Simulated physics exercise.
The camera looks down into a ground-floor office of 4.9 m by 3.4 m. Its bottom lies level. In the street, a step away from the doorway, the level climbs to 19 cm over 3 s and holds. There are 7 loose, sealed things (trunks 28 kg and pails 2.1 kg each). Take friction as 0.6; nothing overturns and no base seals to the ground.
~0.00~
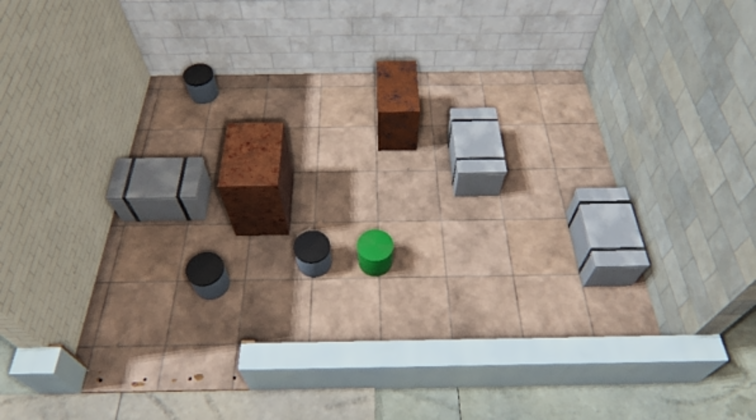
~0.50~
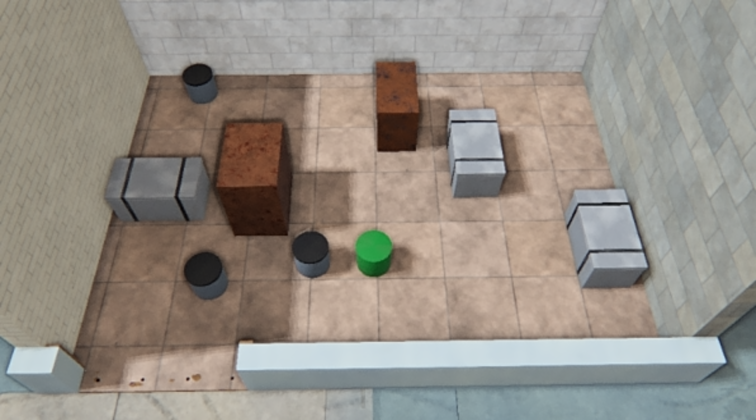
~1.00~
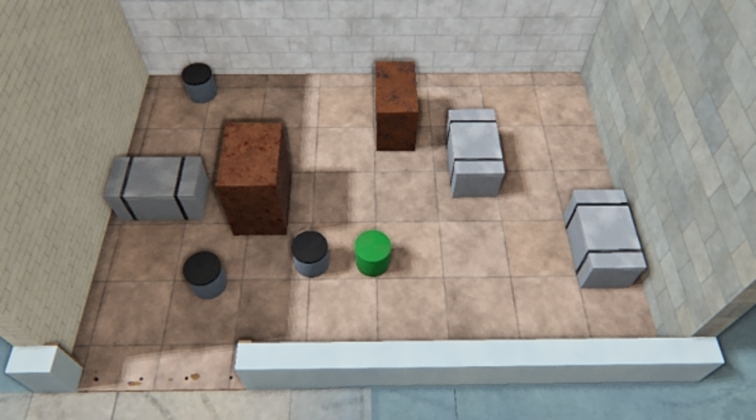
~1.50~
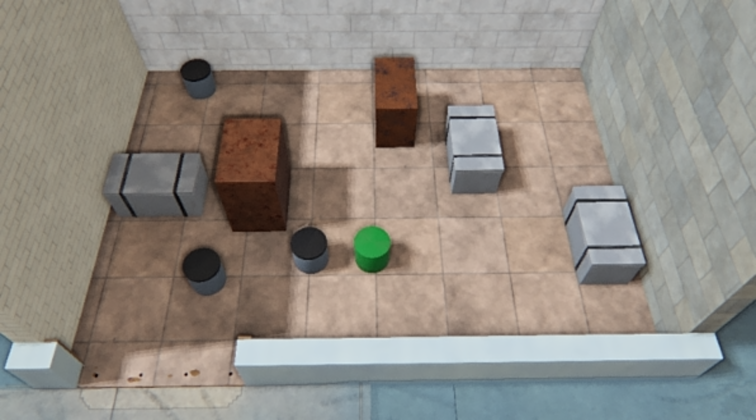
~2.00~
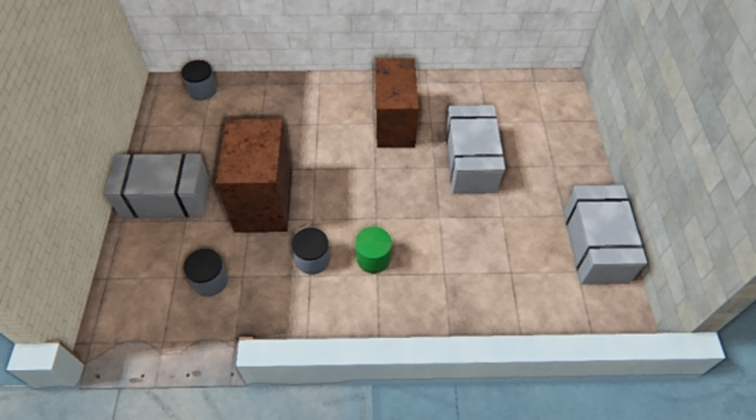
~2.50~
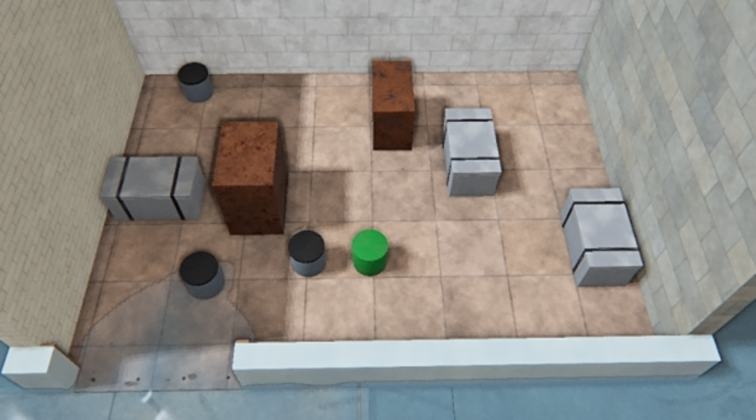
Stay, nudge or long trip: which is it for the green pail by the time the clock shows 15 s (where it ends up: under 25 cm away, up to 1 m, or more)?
The green pail gets carried off.
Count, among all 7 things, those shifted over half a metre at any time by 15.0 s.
6 of them.
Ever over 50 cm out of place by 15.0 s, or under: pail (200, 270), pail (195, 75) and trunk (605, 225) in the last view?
In that order: Past it, more, short of it.
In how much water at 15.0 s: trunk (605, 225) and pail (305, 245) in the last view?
Roughly 15 and 8 cm.
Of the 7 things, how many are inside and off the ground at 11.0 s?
5 of them.
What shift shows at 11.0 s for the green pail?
Roughly 250 cm by then.
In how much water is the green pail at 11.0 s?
About 12 cm.
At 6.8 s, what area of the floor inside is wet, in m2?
Roughly 12 m2.
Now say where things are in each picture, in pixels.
The first picture shows the green pail at (375, 245) rests on the ground; water covers 0.0 m2; 0 of 7 have shifted.
The second picture shows the green pail at (374, 246) rests on the ground; 0.0 m2 under water; 0 of 7 have shifted.
The third picture shows the green pail at (373, 246) rests on the ground; 0.0 m2 under water; 0 of 7 have shifted.
The fourth picture shows the green pail at (372, 242), on the bottom; water covers 0.0 m2; 0 of 7 have shifted.
The fifth picture shows the green pail at (373, 242) rests on the ground; 0.1 m2 under water; 0 of 7 have shifted.
The sixth picture shows the green pail at (370, 245), on the bottom; water covers 0.8 m2; 0 of 7 have shifted.
After 3.5 s the green pail is near (370, 245), 0.0 m from its start, aground; 1 afloat.
After 6.8 s the green pail is near (466, 260), 0.8 m from its start, aground; 2 afloat.
After 11.0 s the green pail is near (653, 313), 2.4 m from its start, afloat; 5 afloat.
After 15.0 s the green pail is near (608, 309), 2.0 m from its start, afloat; 7 afloat.
